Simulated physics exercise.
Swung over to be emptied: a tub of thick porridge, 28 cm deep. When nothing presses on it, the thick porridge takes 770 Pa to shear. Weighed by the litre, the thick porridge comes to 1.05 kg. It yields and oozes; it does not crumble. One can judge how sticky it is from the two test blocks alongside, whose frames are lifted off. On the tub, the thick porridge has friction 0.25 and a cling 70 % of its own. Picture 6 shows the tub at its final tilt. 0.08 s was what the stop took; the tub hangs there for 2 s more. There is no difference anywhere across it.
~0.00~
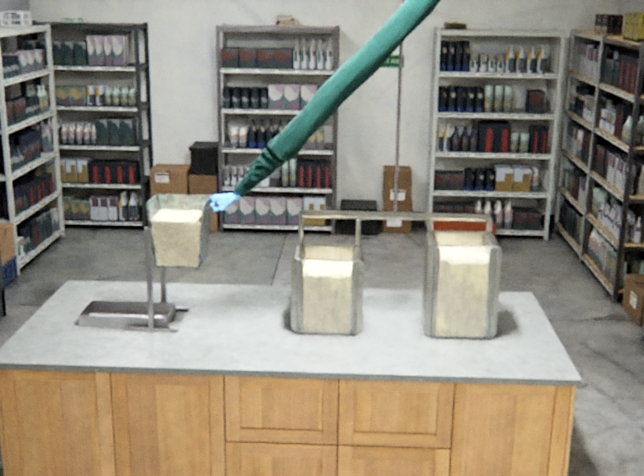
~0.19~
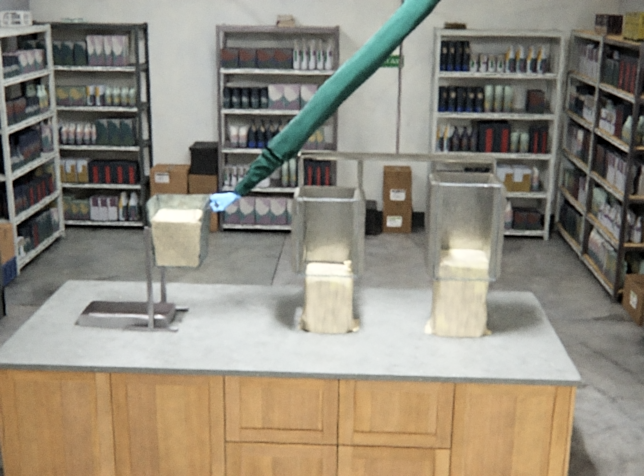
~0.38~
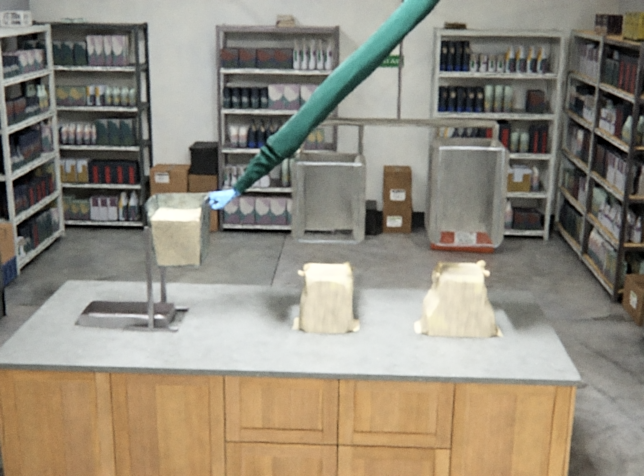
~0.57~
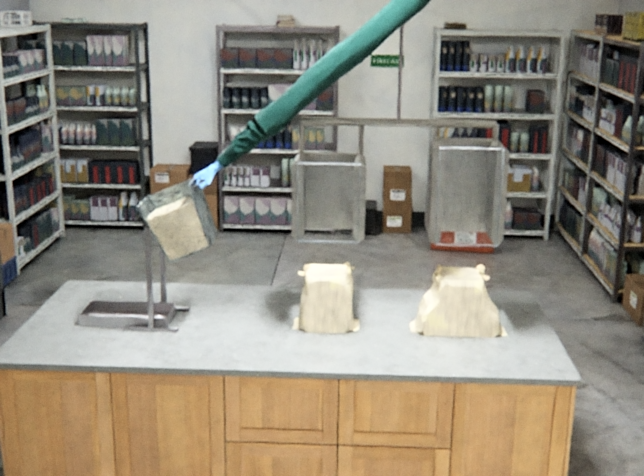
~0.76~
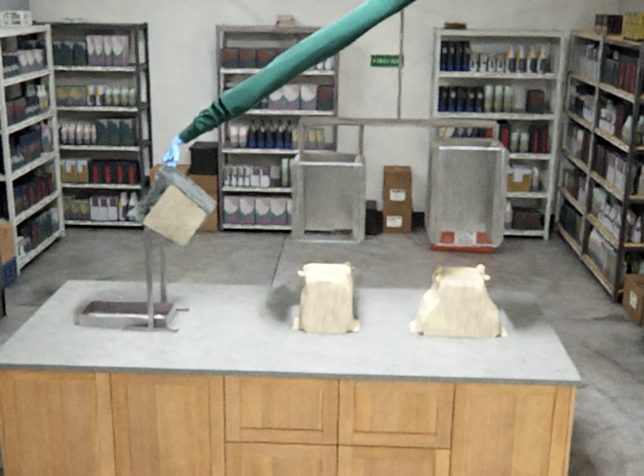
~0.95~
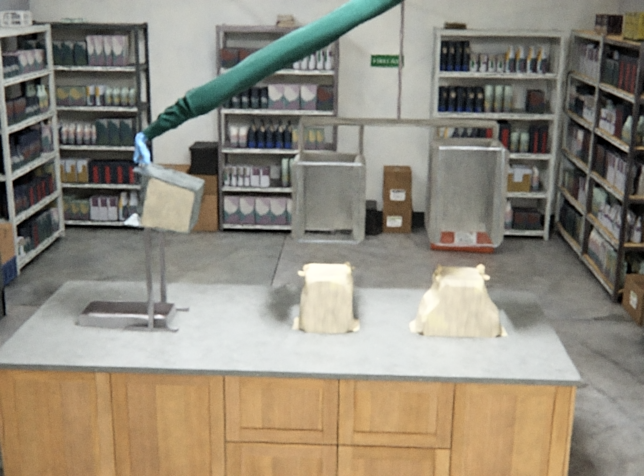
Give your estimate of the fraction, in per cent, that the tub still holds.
The tub still holds about 100 per cent.
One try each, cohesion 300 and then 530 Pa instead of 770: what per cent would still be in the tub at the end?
First try roughly 90 per cent, second try roughly 100 per cent.
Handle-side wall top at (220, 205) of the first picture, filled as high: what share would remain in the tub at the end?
In that case some 100 per cent.
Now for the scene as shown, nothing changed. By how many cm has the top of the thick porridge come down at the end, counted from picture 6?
Roughly 0 cm.
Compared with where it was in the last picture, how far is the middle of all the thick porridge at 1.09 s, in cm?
It has gone close to 0 cm.
After 1.09 s, the tub is at 78 degrees and holds 100 %.
After 1.26 s, the tub is at 78 degrees and holds 100 %.
After 1.43 s, the tub is at 78 degrees and holds 100 %.
After 1.60 s, the tub is at 78 degrees and holds 100 %.
After 2.95 s, at the end, the tub is at 78 degrees and holds 100 %.
